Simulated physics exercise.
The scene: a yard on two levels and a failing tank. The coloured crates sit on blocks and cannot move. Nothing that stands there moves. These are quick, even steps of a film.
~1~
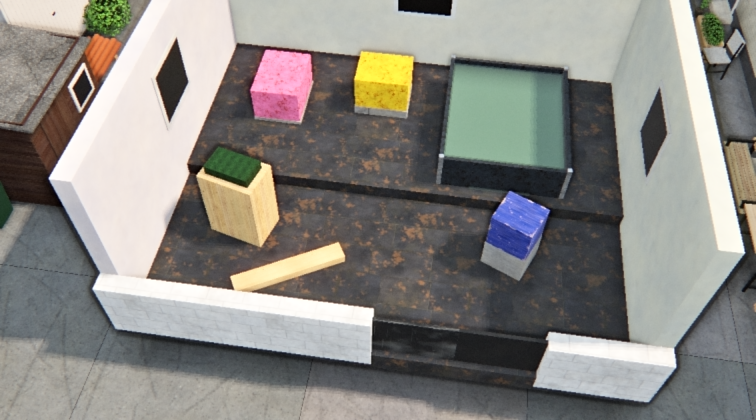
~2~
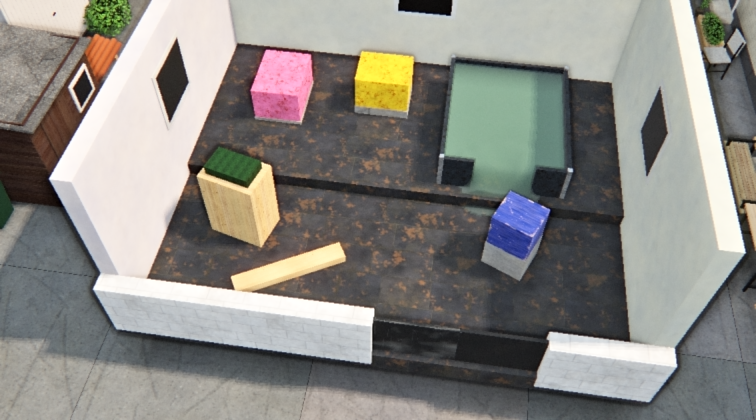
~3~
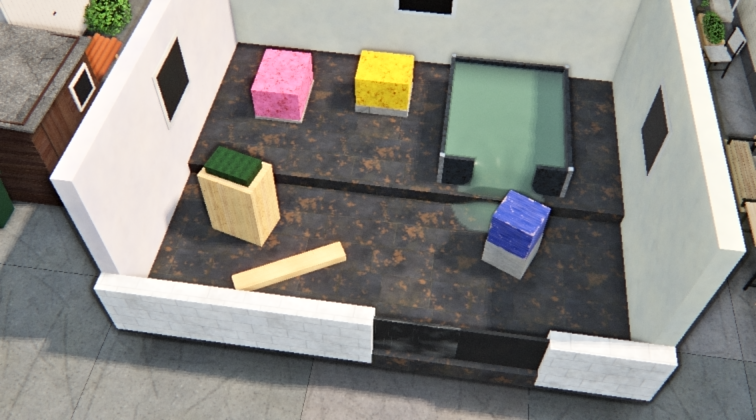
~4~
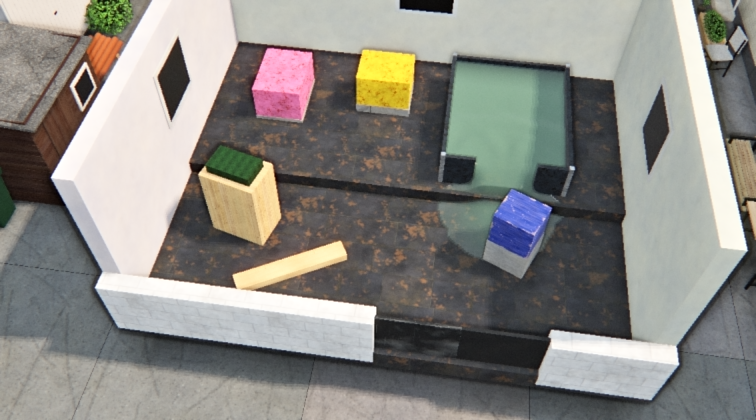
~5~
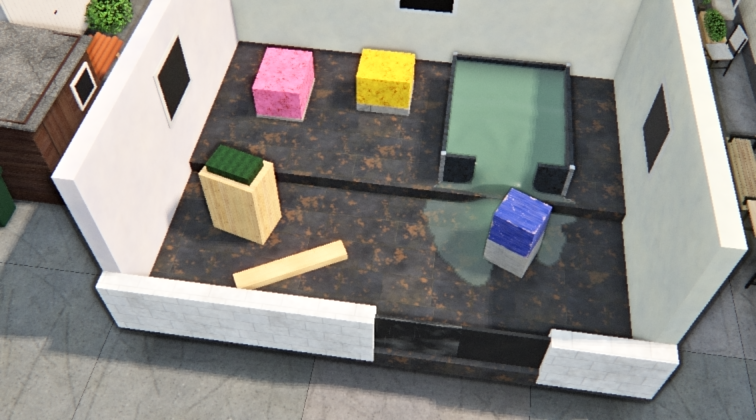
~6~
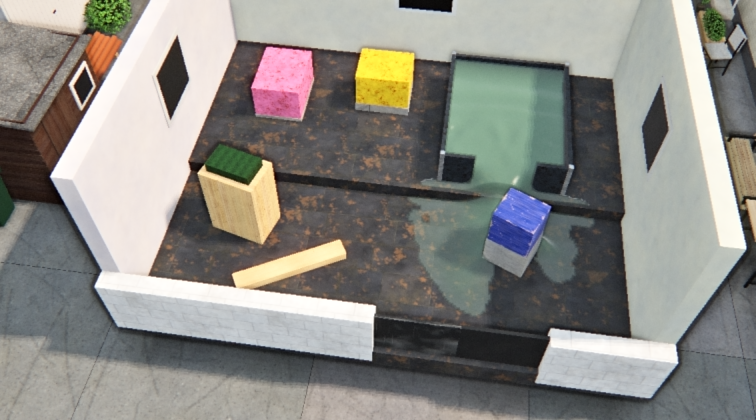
To begin with, still greenish water fills a dark-walled tank on the upper level of a yard, near pink and yellow blocks. A gap opens in the tank's front wall, and water pours down onto the lower level, spreading around the blue-and-grey block while the blocks and plank stay put.
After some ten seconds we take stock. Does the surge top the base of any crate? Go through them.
The blue crate stays dry; the pink crate stays dry; the yellow crate stays dry.
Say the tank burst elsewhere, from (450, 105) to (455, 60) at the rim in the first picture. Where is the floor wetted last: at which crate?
The crate marked blue.
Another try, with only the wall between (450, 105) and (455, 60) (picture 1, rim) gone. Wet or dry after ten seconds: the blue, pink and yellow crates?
The blue crate is safe; the pink crate takes water; the yellow crate ends up wet.
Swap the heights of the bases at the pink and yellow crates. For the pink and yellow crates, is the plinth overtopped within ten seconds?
One by one: Pink is spared; yellow is safe.
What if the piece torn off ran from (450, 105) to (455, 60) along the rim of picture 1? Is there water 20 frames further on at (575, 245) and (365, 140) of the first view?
As listed: Free of water, covered.
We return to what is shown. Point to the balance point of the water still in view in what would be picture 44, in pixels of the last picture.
Around (435, 228).
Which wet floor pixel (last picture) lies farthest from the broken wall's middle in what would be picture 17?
I would point to (204, 312).
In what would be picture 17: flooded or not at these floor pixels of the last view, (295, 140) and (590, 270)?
One after the other: Dry, covered.
A moment on, water covers 20 % of the floor; the blue crate water round its plinth, the pink crate not reached, the yellow crate not reached.
Next, water covers 30 % of the floor; the blue crate water round its plinth, the pink crate not reached, the yellow crate not reached.
Then, water covers 40 % of the floor; the blue crate water round its plinth, the pink crate not reached, the yellow crate not reached.
Later, water covers 55 % of the floor; the blue crate water round its plinth, the pink crate not reached, the yellow crate not reached.
In the end, water covers 55 % of the floor; the blue crate stayed above the water, the pink crate stayed above the water, the yellow crate stayed above the water.
